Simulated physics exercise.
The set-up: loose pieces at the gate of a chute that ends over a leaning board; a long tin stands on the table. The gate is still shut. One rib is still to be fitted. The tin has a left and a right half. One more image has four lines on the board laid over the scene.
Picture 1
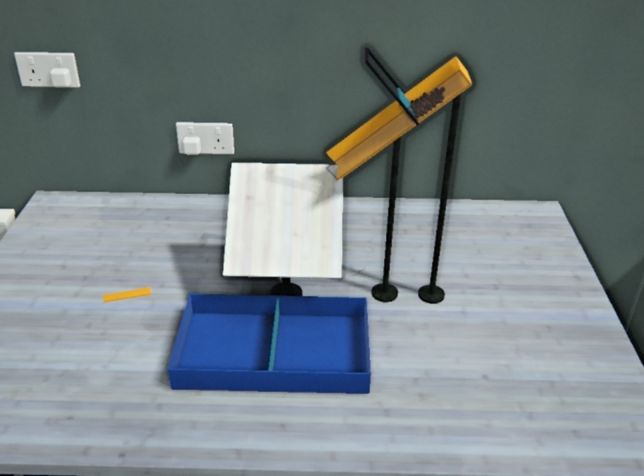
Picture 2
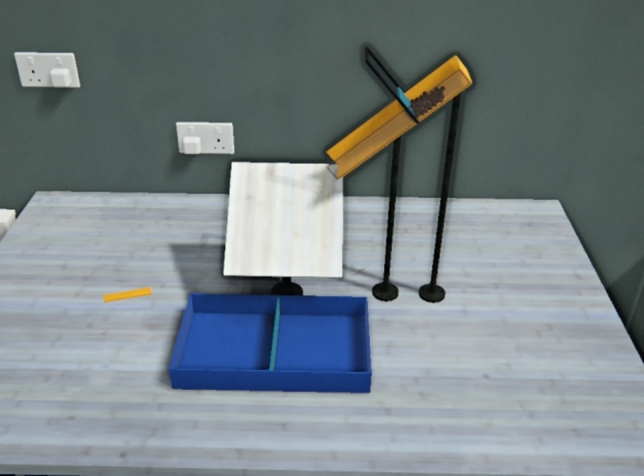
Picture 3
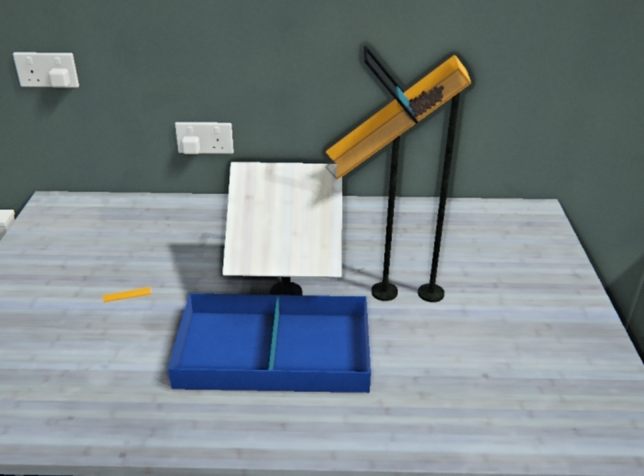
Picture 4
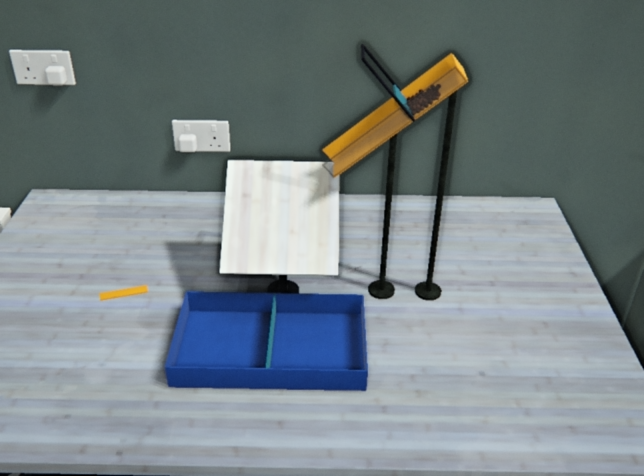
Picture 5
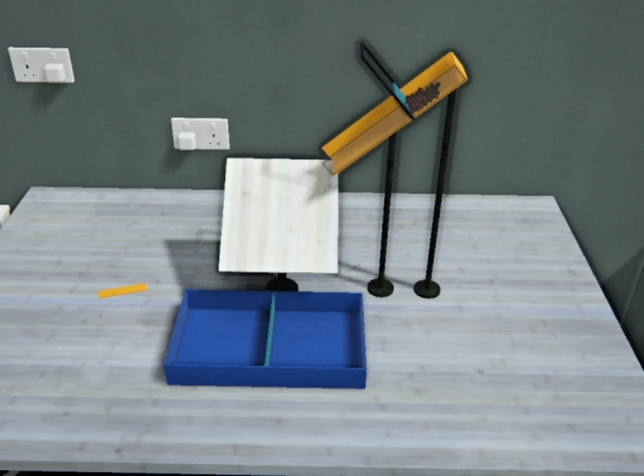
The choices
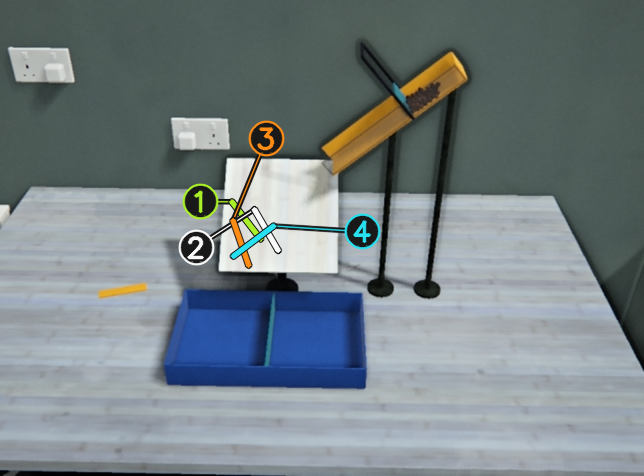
Small dark pieces rest behind a gate in a tilted orange chute, without visibly moving.
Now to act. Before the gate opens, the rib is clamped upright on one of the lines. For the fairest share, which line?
1.
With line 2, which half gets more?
More lands on the right.
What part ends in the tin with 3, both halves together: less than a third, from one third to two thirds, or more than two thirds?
It is more than two thirds.
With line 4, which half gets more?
Left.
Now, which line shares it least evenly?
The answer is 2.
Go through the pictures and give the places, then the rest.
The first picture shows load behind the gate (425, 106), allspice berries; lip of the chute (338, 173), sloping fairly steeply.
The second picture shows middle of the board (285, 218), tilted fairly steeply; middle of its low edge (283, 276); of its high edge (288, 164).
The third picture shows front corners of the tin (169, 369) and (370, 373); front end of its middle wall (270, 371); gate still shut (400, 96).
The fourth picture shows middle of the load (421, 103); lip (334, 170).
The fifth picture shows middle of the load (420, 101); lip (333, 168).
On the marked copy, line 1 from (231, 201) to (260, 239); line 2 from (254, 209) to (278, 250); line 3 from (233, 220) to (248, 265); line 4 from (273, 226) to (233, 256).
With 1, of what is caught, roughly half in the left half, roughly half in the right.
With 2, of what is caught, about a tenth in the left half, the larger part in the right.
With 3, of what is caught, the larger part in the left half, roughly a quarter in the right.
With 4, of what is caught, roughly two thirds in the left half, roughly a quarter in the right.
